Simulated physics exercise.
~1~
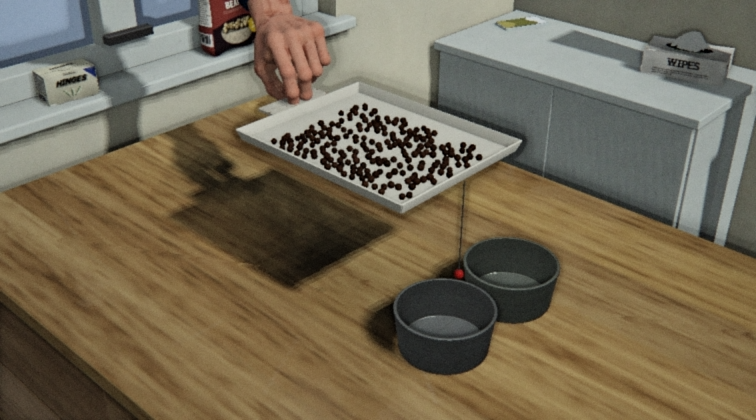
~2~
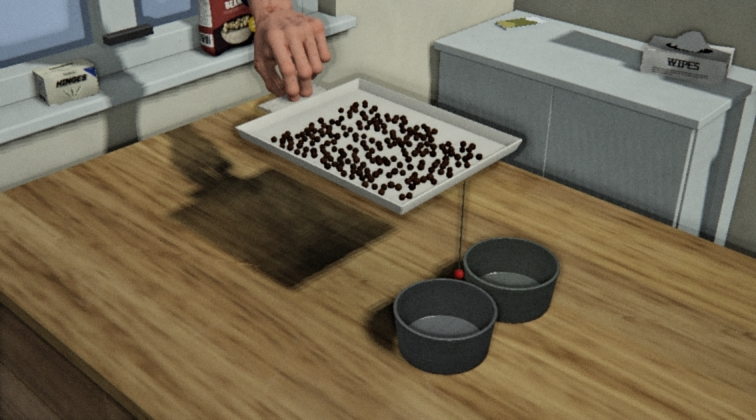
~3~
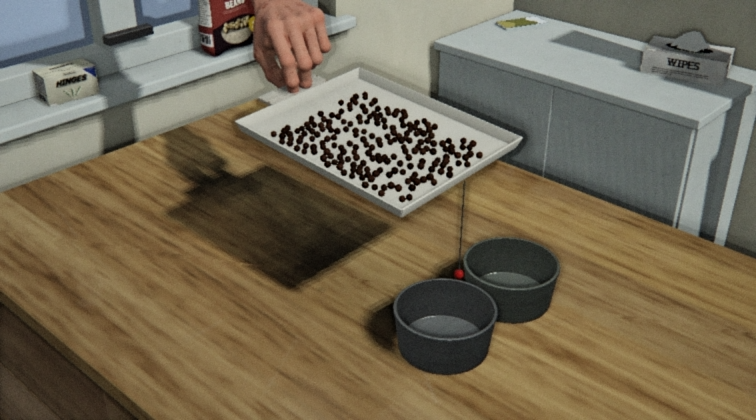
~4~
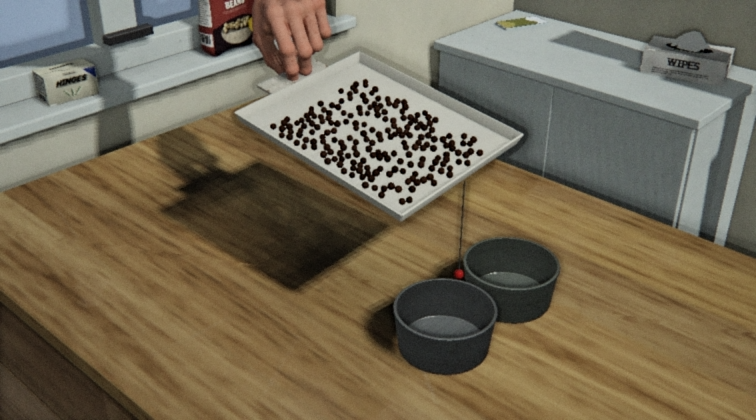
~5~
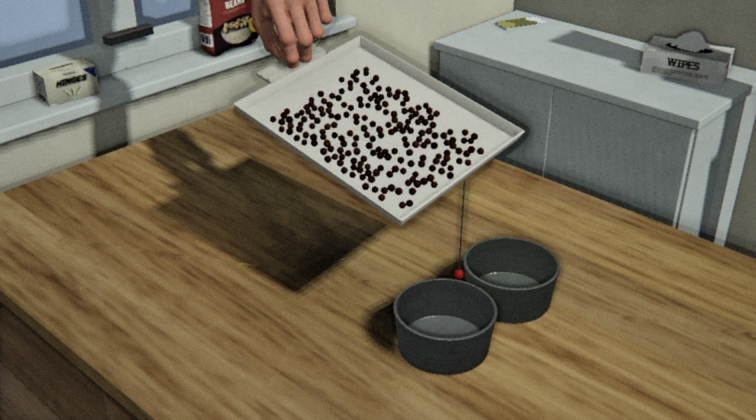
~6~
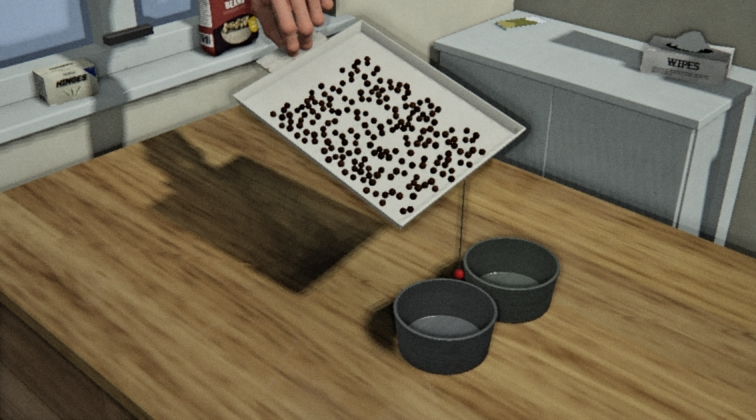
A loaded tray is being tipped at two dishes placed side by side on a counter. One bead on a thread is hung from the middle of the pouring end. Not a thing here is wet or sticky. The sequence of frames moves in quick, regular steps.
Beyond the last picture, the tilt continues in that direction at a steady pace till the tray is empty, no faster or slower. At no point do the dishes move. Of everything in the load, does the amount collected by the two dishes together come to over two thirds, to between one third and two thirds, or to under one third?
It comes to between one third and two thirds.
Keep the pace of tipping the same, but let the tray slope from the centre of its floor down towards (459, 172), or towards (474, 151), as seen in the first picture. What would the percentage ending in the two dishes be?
Respectively 80 and 100 in a hundred.
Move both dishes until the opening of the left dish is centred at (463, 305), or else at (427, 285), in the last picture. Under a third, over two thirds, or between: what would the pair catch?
At the first place below one third, at the second below one third.
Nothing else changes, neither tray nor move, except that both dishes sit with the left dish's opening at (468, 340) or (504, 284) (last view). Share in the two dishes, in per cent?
Roughly 10% first, roughly 0% second.
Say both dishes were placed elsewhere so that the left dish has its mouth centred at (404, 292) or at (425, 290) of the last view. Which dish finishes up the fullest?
With the first placement it's the one to the left, with the second it's the one to the left.
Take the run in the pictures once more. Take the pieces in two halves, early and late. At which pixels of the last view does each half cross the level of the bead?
Roughly (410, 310) first, then roughly (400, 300).
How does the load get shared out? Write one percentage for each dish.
In the left dish 40 per cent comes to rest, in the right dish 0 per cent.
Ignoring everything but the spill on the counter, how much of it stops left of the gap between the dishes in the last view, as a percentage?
90 per cent, roughly.
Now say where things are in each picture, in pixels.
In the first picture, corners of the pouring end at (402, 202) and (516, 140), level; middle of the load at (380, 149), allspice berries; left dish at (484, 345); right dish at (549, 295); bead on its thread at (459, 274).
In the second picture, corners of the pouring end at (402, 203) and (516, 140), level; middle of the load at (380, 148).
In the third picture, corners of the pouring end at (402, 206) and (516, 137), tipped barely, lowest at the left corner; middle of the load at (380, 145).
In the fourth picture, corners of the pouring end at (402, 211) and (517, 134), tipped a little, lowest at the left corner; middle of the load at (380, 140).
In the fifth picture, corners of the pouring end at (402, 216) and (518, 131), tipped clearly, lowest at the left corner; middle of the load at (381, 135).
In the sixth picture, corners of the pouring end at (401, 220) and (520, 128), tipped clearly, lowest at the left corner; middle of the load at (382, 133), about a quarter on the move; left dish at (484, 345); right dish at (549, 295).
Soon after the last picture, tray tipped steeply; most on the tray; a stray few in the left dish; a stray few outside both; about a quarter in the air.
A little later, tray tipped past a quarter turn; about half in the left dish; about half outside both; a stray few in the air.
Later still, tray tipped past a quarter turn; about half in the left dish; about half outside both.
At rest, tray tipped past a quarter turn; about half in the left dish; none in the right dish; about half outside both.
